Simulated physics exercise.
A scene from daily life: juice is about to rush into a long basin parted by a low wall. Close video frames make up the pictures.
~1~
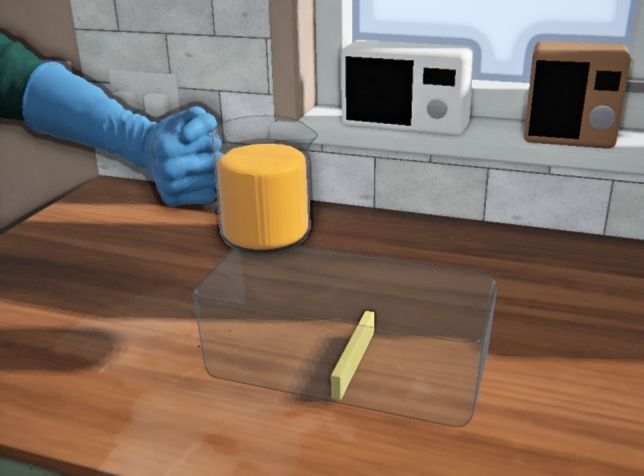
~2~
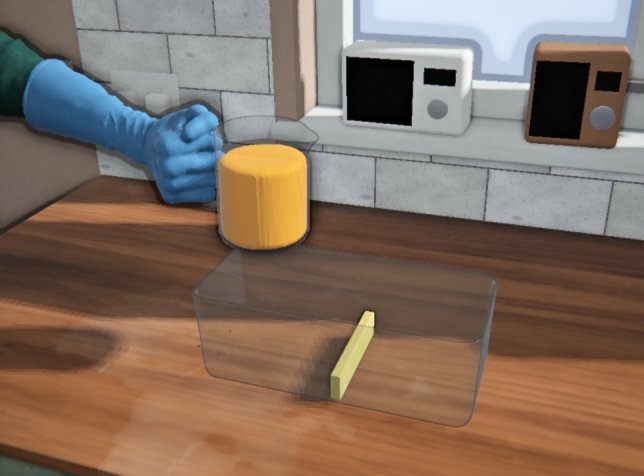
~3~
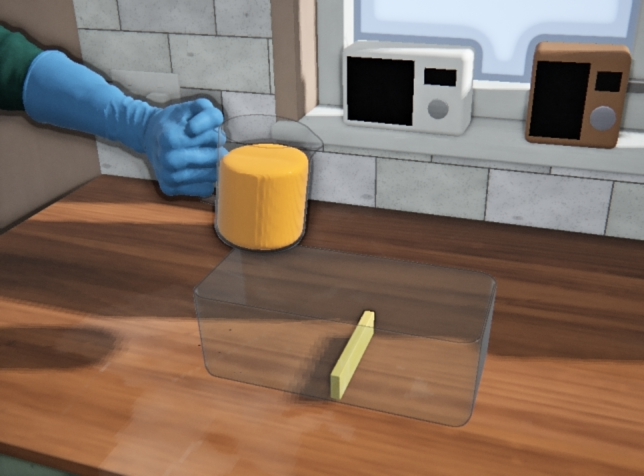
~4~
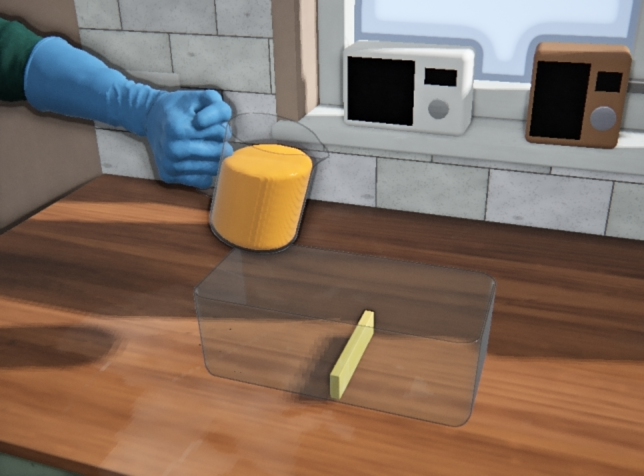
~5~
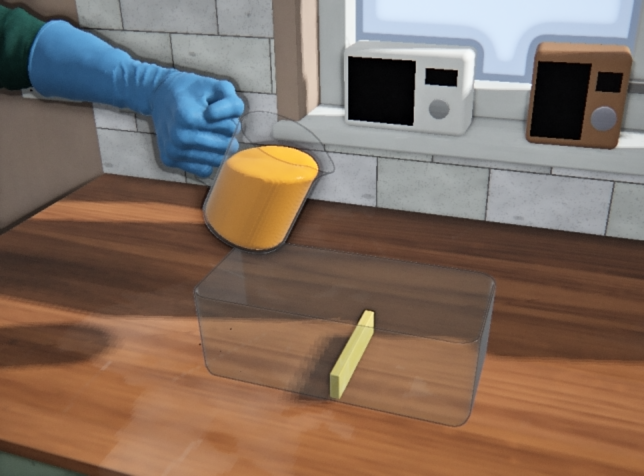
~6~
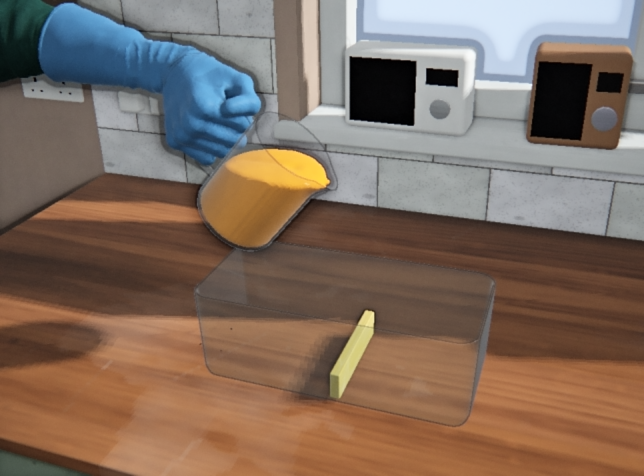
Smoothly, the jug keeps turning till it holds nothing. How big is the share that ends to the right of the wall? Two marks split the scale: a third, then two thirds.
Finally a third to two thirds of it is on the right.
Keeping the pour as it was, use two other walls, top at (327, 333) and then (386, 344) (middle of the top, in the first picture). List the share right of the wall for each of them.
It would come to roughly 90 per cent the first time and roughly 10 per cent the second.
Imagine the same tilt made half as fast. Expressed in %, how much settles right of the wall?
Result: Roughly 70 %.
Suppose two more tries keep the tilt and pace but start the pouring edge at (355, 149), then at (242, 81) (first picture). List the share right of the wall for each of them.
The first start yields 85 per cent, the second 10 per cent.
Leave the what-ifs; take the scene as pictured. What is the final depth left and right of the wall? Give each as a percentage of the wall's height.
Left part: 40 per cent; right part: 50.
A moment on, the jug is tipped right over and 54 per cent is still to pour, 4 is left of the wall and 20 right of it.
Next, the jug is tipped right over and 7 per cent is still to pour, 36 is left of the wall and 50 right of it.
Then the jug is tipped right over and 0 per cent is still to pour, 46 is left of the wall and 51 right of it.
Later the jug is tipped right over and 0 per cent is still to pour, 47 is left of the wall and 51 right of it.
In the end 47 per cent lies left of the wall, 51 right of it and 2 outside.
